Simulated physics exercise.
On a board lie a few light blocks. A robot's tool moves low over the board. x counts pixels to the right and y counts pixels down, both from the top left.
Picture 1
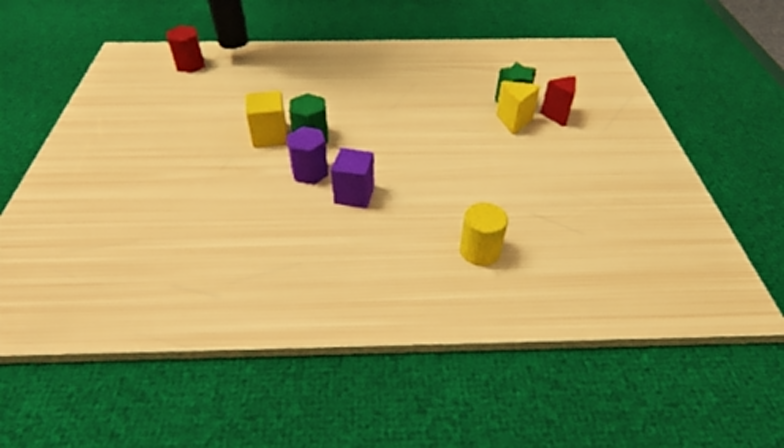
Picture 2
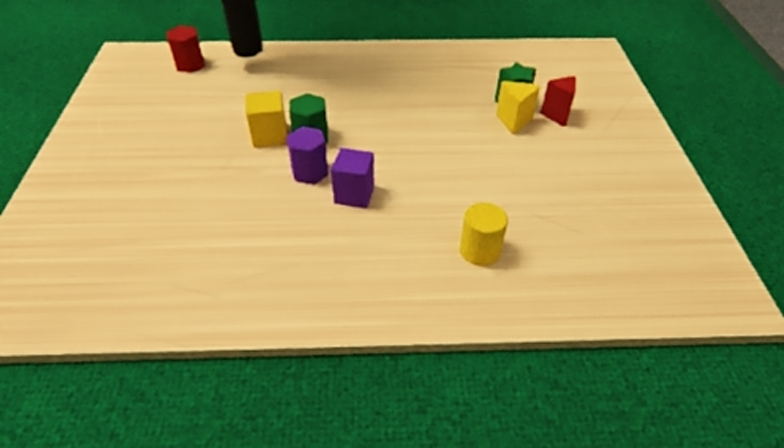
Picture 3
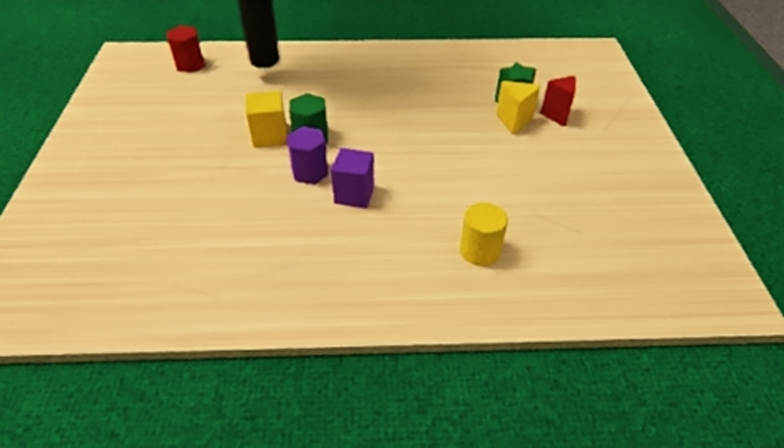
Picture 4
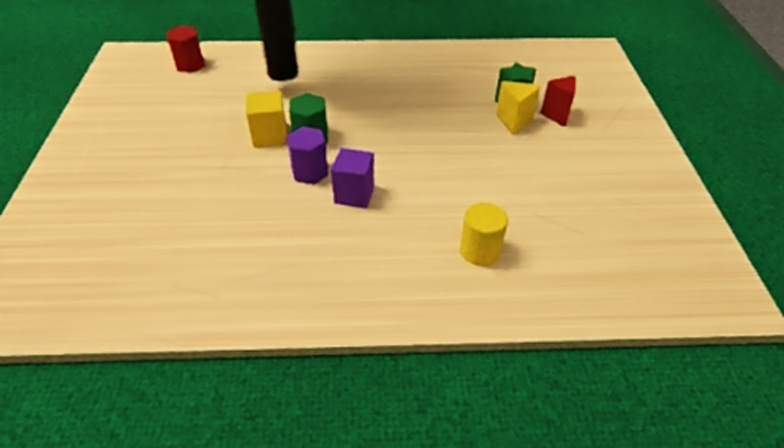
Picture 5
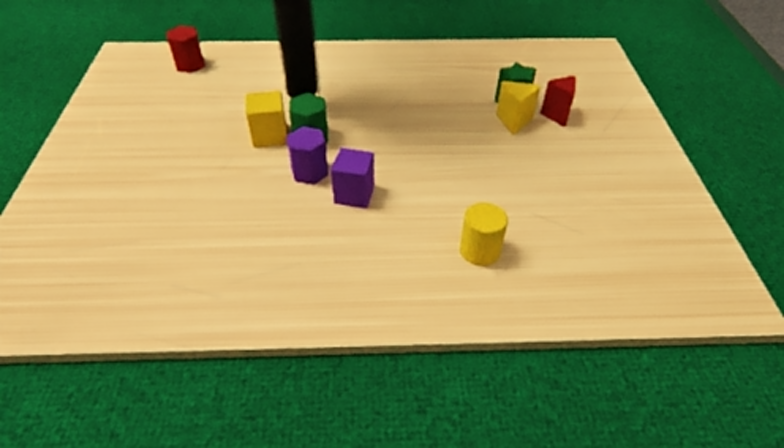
On a pale wooden board set on green cloth, red, yellow, green and purple blocks lie scattered as a dark rod hangs near the far edge, beside a red block. The rod moves steadily rightward and toward the viewer, reaching the back of the green six-sided block, while the blocks stay still.
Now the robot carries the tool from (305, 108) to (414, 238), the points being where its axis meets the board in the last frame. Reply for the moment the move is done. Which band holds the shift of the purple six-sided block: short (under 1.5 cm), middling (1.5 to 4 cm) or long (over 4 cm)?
It moves a fair bit, 1.5 to 4 cm.
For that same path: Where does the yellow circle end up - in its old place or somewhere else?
From what I can tell, it will keep its place.
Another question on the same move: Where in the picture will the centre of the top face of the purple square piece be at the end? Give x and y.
It will likely be found at (355, 186).
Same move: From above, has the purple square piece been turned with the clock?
In short: Yes.
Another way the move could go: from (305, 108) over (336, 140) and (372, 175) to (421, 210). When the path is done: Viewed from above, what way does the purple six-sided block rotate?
From above, the turn goes anticlockwise.
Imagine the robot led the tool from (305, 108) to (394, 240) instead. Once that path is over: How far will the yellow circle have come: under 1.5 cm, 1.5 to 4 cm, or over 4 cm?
Movement: Under 1.5 cm.
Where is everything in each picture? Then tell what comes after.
Lower end of the tool (234, 42), tops of blocks, yellow square piece (264, 101), purple six-sided block (306, 138), green six-sided block (307, 103), purple square piece (353, 160), yellow circle (487, 216), in the first picture.
Tool (248, 50), blocks as before, in the second picture.
Tool (265, 60), blocks as before, in the third picture.
Tool (284, 74), blocks as before, in the fourth picture.
Tool (303, 91), yellow square piece (264, 101), purple six-sided block (306, 138), green six-sided block (307, 103), purple square piece (353, 160), yellow circle (487, 216), in the fifth picture.
On the path given first. One third of the way, tool (337, 127); purple six-sided block (293, 153), turned 20° anticlockwise; green six-sided block (311, 128), turned 80° clockwise.
Two thirds of the way, tool (374, 170); purple six-sided block (288, 157), turned 25° anticlockwise; green six-sided block (311, 133), turned 95° clockwise; purple square piece (356, 177), turned 30° clockwise.
At the end, tool (415, 221); yellow square piece not moved; purple six-sided block (288, 157), turned 25° anticlockwise; green six-sided block (311, 133), turned 95° clockwise; purple square piece (355, 186), turned 50° clockwise; yellow circle not moved.
